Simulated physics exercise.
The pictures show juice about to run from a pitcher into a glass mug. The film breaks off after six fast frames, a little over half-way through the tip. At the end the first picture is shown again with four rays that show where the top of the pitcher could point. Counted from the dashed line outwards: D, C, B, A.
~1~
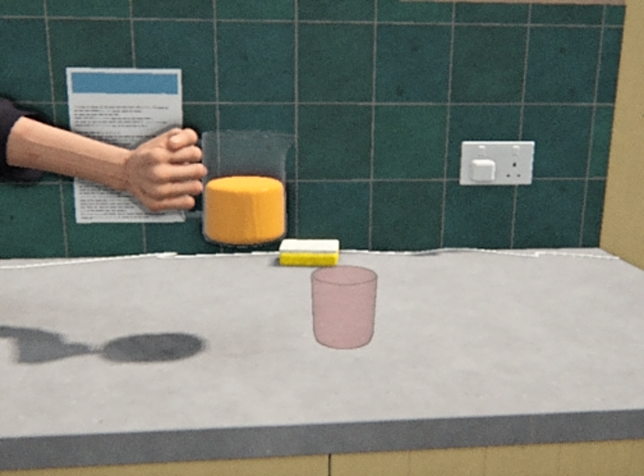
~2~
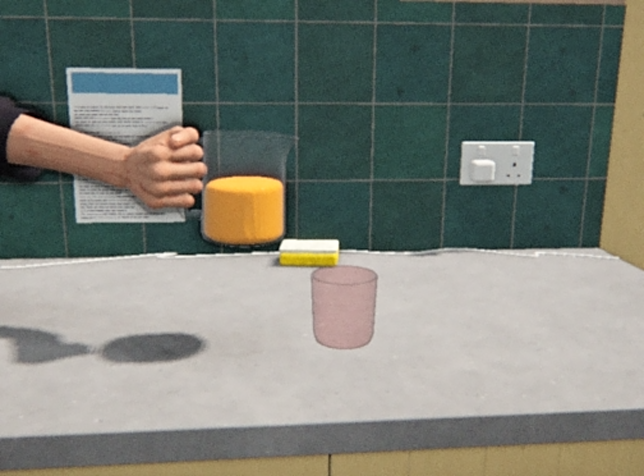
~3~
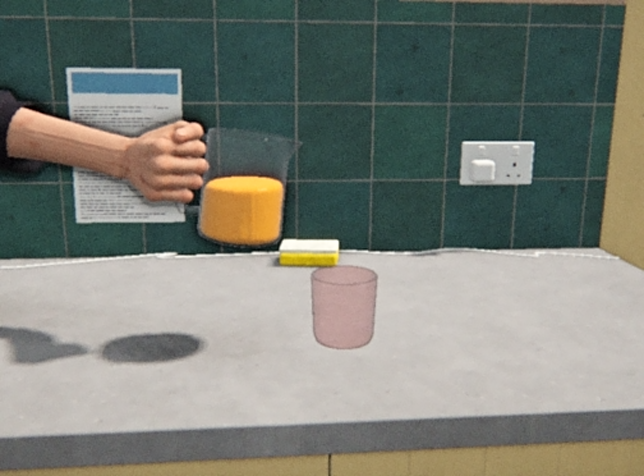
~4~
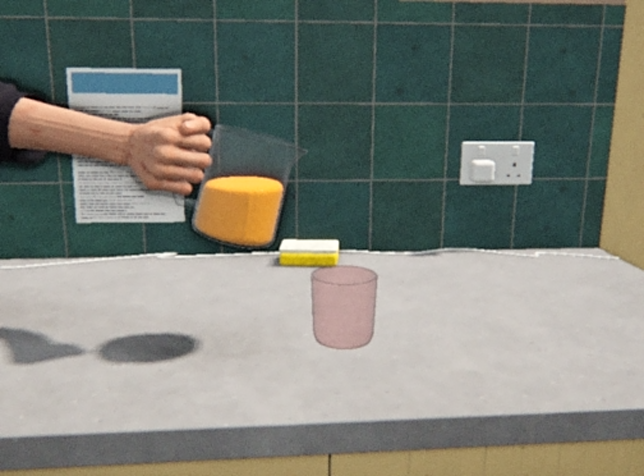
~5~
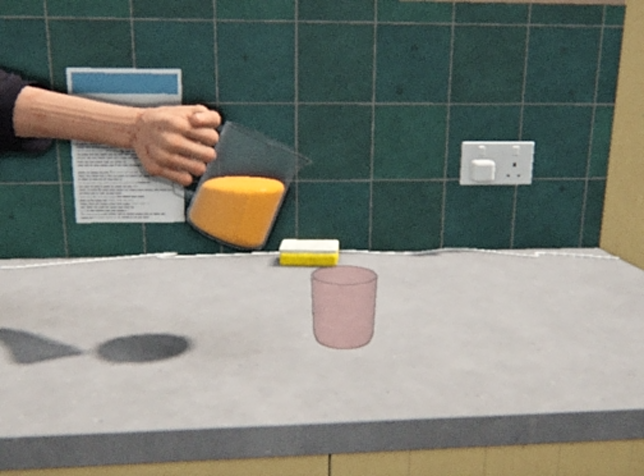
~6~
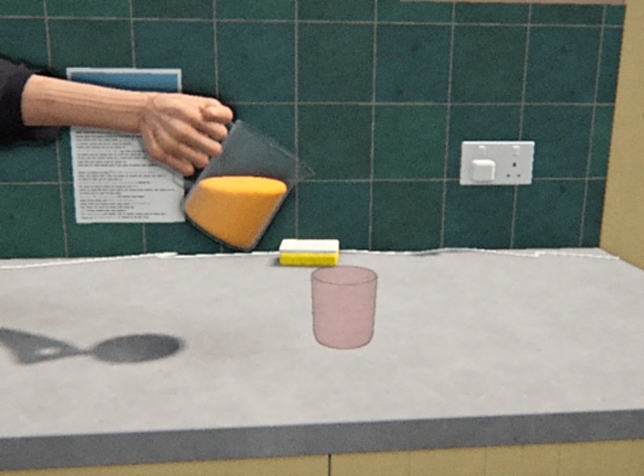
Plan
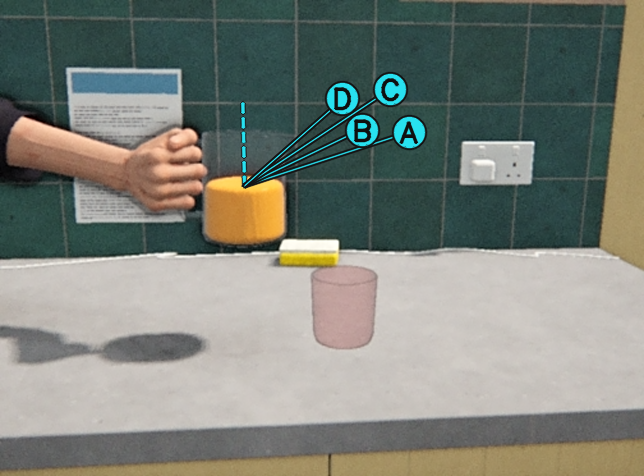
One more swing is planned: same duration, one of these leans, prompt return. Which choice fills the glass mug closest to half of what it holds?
I would pick tilt A.
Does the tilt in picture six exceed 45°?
No.
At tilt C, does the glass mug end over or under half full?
Under half.
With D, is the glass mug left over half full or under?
Under half.
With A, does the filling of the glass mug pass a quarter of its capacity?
Yes, it does.
On the marked copy, A at (392, 137); B at (346, 136); C at (376, 98); D at (330, 110).
If A is chosen, the glass mug ends with about 48 % of what it can hold.
If B is chosen, the glass mug ends with about 27 % of what it can hold.
If C is chosen, the glass mug ends with about 11 % of what it can hold.
If D is chosen, the glass mug ends with about 2 % of what it can hold.
